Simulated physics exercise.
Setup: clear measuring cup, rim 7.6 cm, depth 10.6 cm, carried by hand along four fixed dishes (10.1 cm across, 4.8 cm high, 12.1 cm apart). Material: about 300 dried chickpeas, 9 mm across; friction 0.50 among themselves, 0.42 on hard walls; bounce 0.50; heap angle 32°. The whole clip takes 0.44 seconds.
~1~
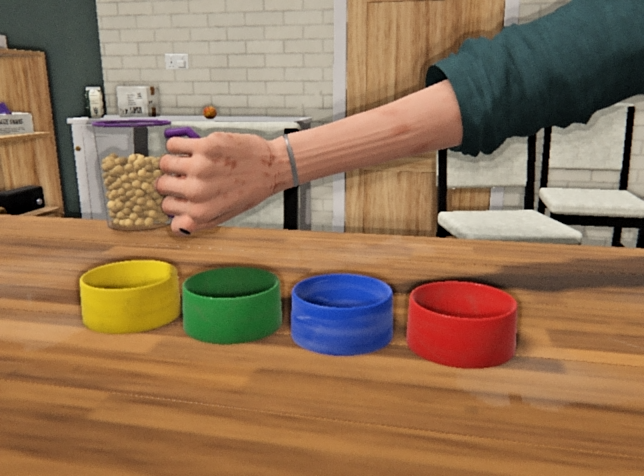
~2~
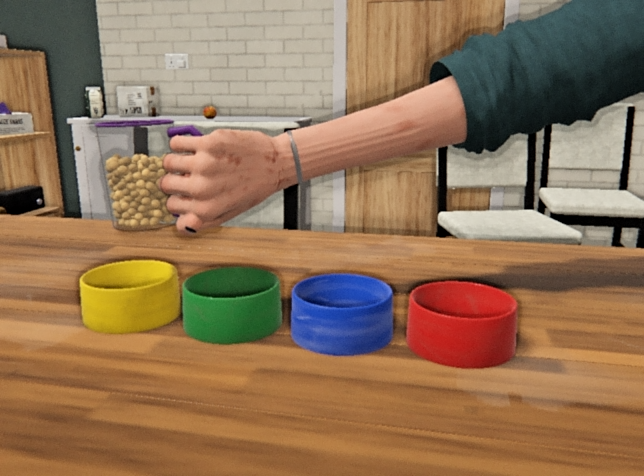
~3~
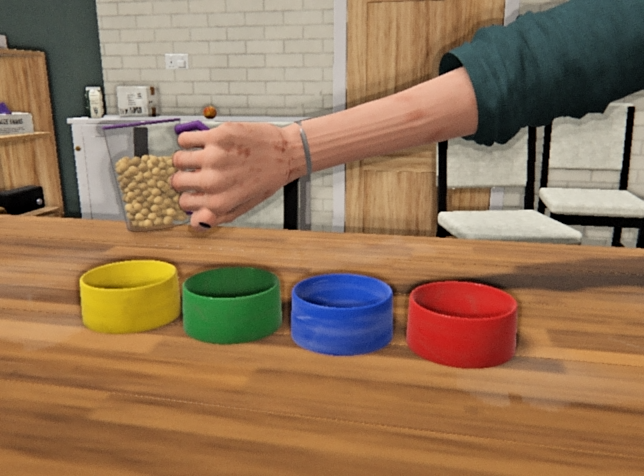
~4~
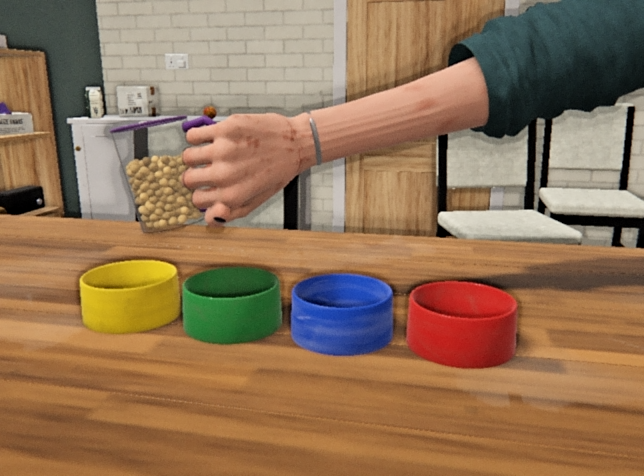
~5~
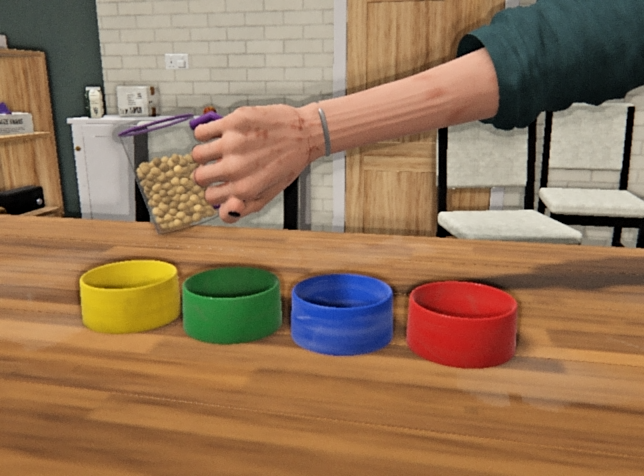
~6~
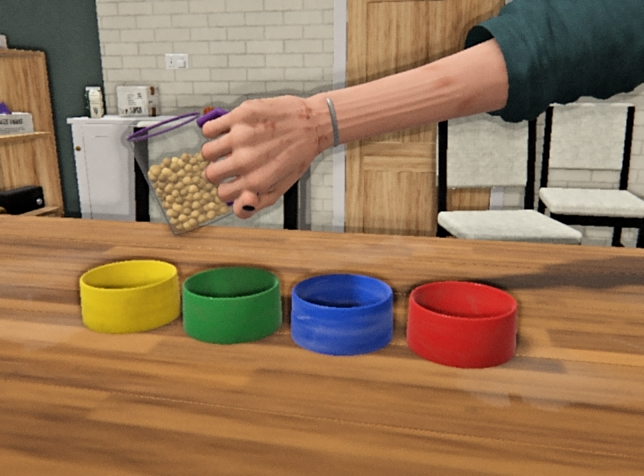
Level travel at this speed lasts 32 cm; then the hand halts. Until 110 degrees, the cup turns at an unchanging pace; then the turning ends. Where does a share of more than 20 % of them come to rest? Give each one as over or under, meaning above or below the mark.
Red dish: Under, blue dish: Over, green dish: Under, yellow dish: Under, counter: Under.
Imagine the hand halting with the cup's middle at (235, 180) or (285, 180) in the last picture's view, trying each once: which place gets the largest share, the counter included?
Top receivers, in order: Counter and green.
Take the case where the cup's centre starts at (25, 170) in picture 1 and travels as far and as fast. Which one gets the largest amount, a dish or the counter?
The biggest share goes to green.
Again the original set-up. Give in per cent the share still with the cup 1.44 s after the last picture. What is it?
Reading: Approx. 95 %.
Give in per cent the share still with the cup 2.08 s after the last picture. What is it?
Close to 35 per cent of the load, I'd guess.
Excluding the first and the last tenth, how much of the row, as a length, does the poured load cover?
Spread: Around 6 cm.
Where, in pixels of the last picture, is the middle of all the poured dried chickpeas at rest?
Near (349, 312).
Then, 0.87 s after the last picture, tilt 70 degrees; cup holds 100 %.
Then, 1.44 s after the last picture, tilt 101 degrees; cup holds 95 %.
Then, 2.08 s after the last picture, tilt 110 degrees; cup holds 35 %, blue 60 %.
In the end, red 0 %, blue 100 %, green 0 %, yellow 0 %, counter 0 %.
